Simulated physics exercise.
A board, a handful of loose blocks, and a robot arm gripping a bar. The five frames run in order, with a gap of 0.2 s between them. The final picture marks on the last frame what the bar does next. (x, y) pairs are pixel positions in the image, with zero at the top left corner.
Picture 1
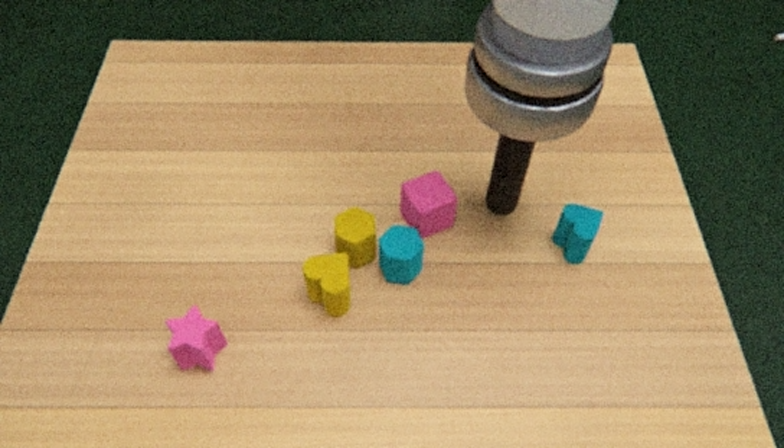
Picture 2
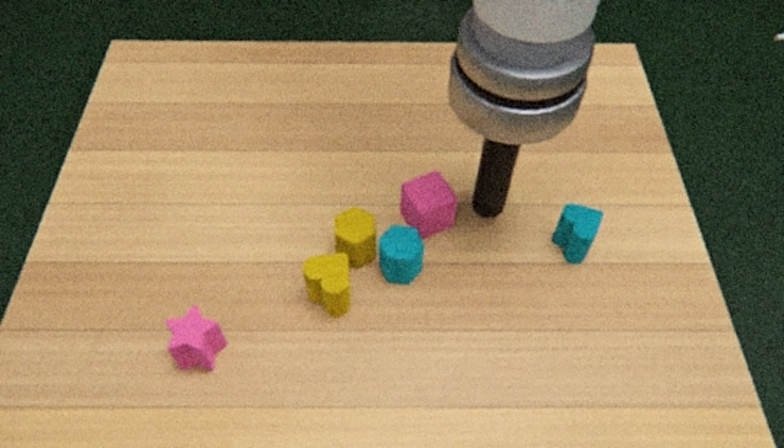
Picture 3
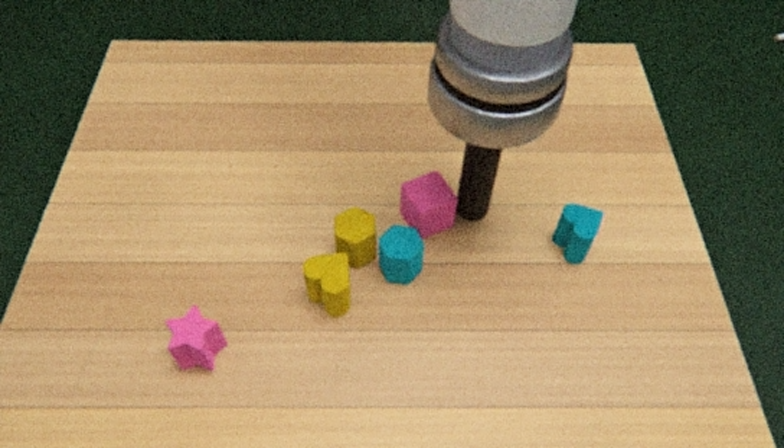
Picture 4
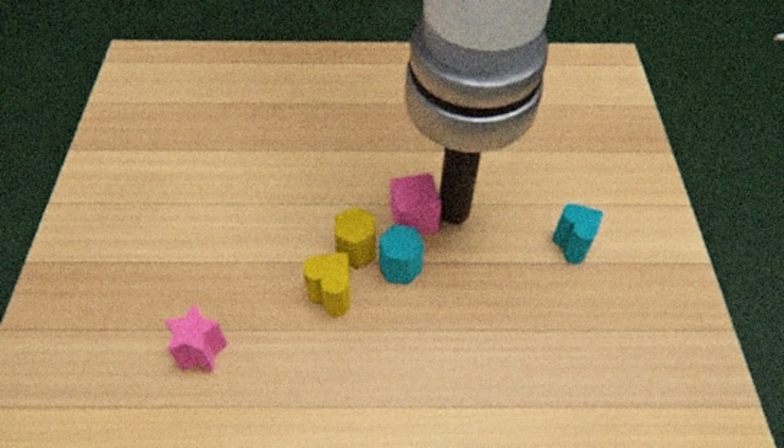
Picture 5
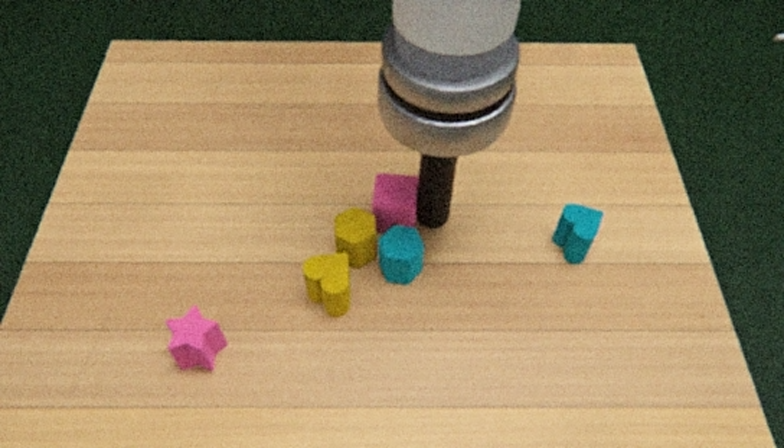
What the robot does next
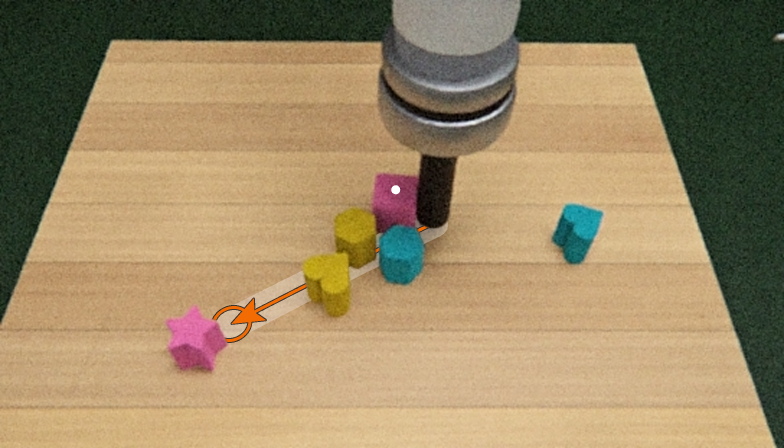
The footage shows a robot arm lowering a dark bar among small colored blocks on a wooden table, moving left until it meets the pink cube and pushes it a short way left, while the other blocks stay still.
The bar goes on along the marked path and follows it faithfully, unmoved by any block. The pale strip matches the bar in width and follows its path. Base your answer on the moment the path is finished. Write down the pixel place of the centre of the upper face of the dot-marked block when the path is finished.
I'd say the dot-marked block ends with its top centre at (369, 189).
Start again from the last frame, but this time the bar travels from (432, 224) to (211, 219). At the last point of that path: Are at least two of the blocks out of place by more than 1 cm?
No, that is not what happens.
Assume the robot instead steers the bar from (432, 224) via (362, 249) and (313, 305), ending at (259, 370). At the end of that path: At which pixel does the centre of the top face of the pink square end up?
So, by the moment the path ends, you'll find the top centre of the pink square at (358, 185).
Path on the board, in a line from (432, 224) to (231, 324); the dot is on the pink square.
The first path, step by step. One third of the way, bar at (368, 246); yellow hexagonal block at (328, 232); pink square at (369, 189), turned 45° clockwise; turquoise hexagonal block at (393, 253), turned 40° anticlockwise.
Two thirds of the way, bar at (301, 279); yellow heart at (315, 290), turned 20° anticlockwise; yellow hexagonal block at (264, 245), turned 45° clockwise; pink square at (369, 189), turned 45° clockwise; turquoise hexagonal block at (393, 253), turned 40° anticlockwise.
At the end, bar at (228, 316); yellow heart at (315, 291), turned 20° anticlockwise; yellow hexagonal block at (256, 245), turned 60° clockwise; pink square at (369, 189), turned 45° clockwise; turquoise hexagonal block at (393, 253), turned 40° anticlockwise.
